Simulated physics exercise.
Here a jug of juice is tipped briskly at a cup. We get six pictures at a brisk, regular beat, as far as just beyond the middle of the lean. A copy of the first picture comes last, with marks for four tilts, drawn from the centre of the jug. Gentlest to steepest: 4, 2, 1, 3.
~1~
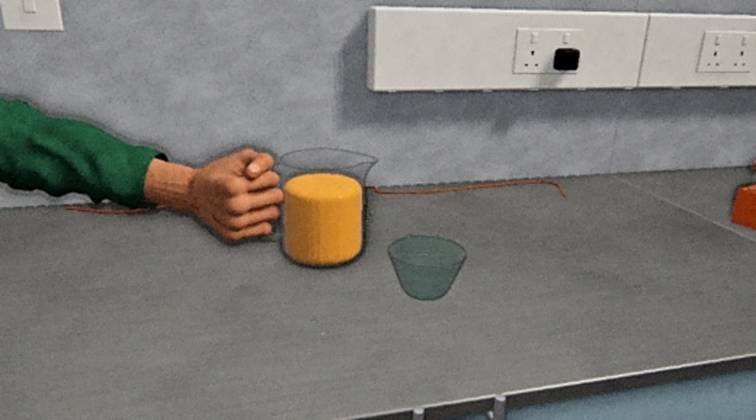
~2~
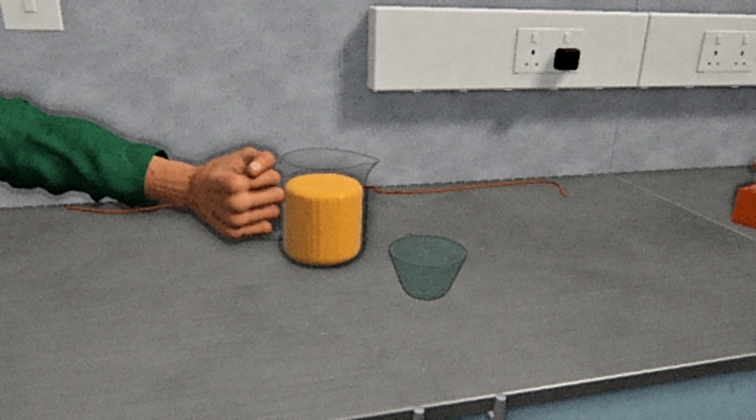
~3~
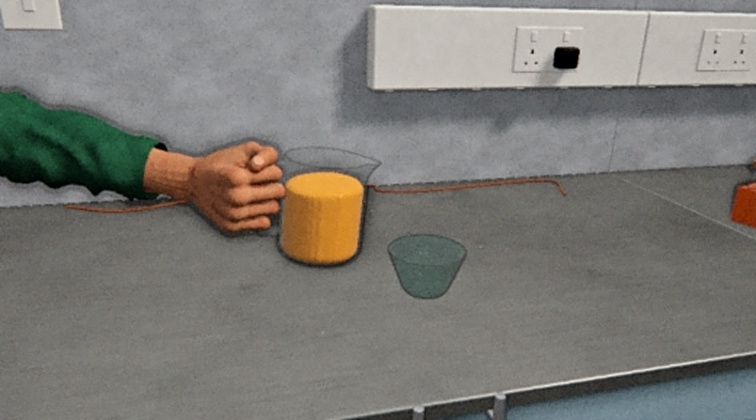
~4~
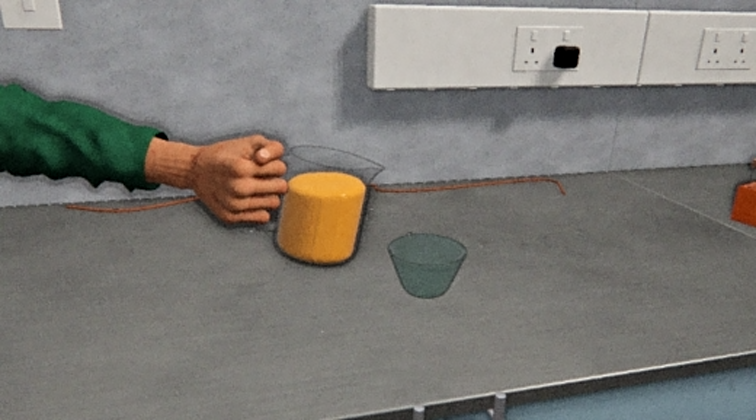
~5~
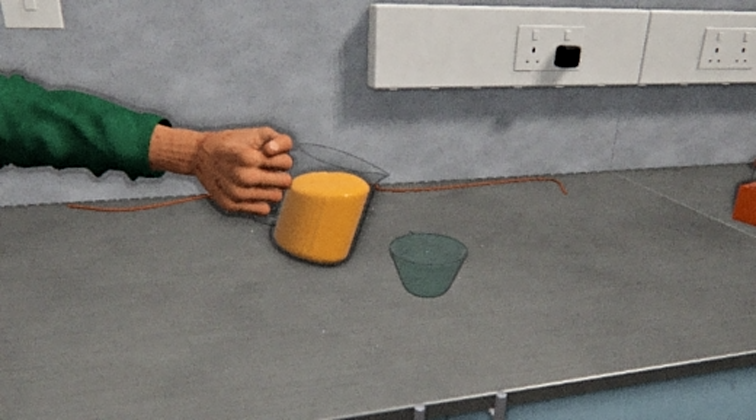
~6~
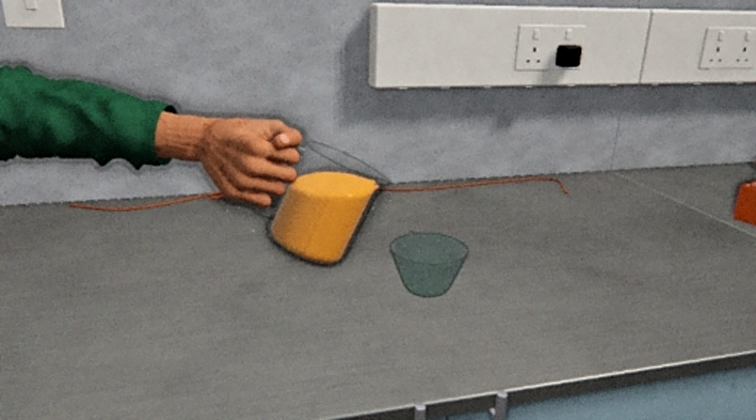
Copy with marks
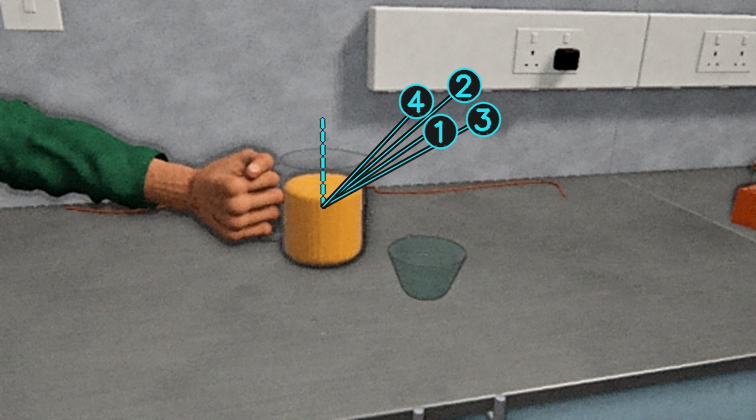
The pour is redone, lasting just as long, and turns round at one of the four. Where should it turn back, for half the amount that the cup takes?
1 is best.
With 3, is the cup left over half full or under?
Over.
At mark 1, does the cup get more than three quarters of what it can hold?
No.
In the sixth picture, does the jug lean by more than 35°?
No.
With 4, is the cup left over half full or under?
Under.
On the marked copy, 1 at (423, 137); 2 at (451, 96); 3 at (468, 126); 4 at (407, 116).
With 1, the cup ends with about 51 % of what it can hold; 3 % of the juice is spilt.
With 2, the cup ends with about 32 % of what it can hold; 3 % of the juice is spilt.
With 3, the cup ends with about 71 % of what it can hold; 4 % of the juice is spilt.
With 4, the cup ends with about 20 % of what it can hold.
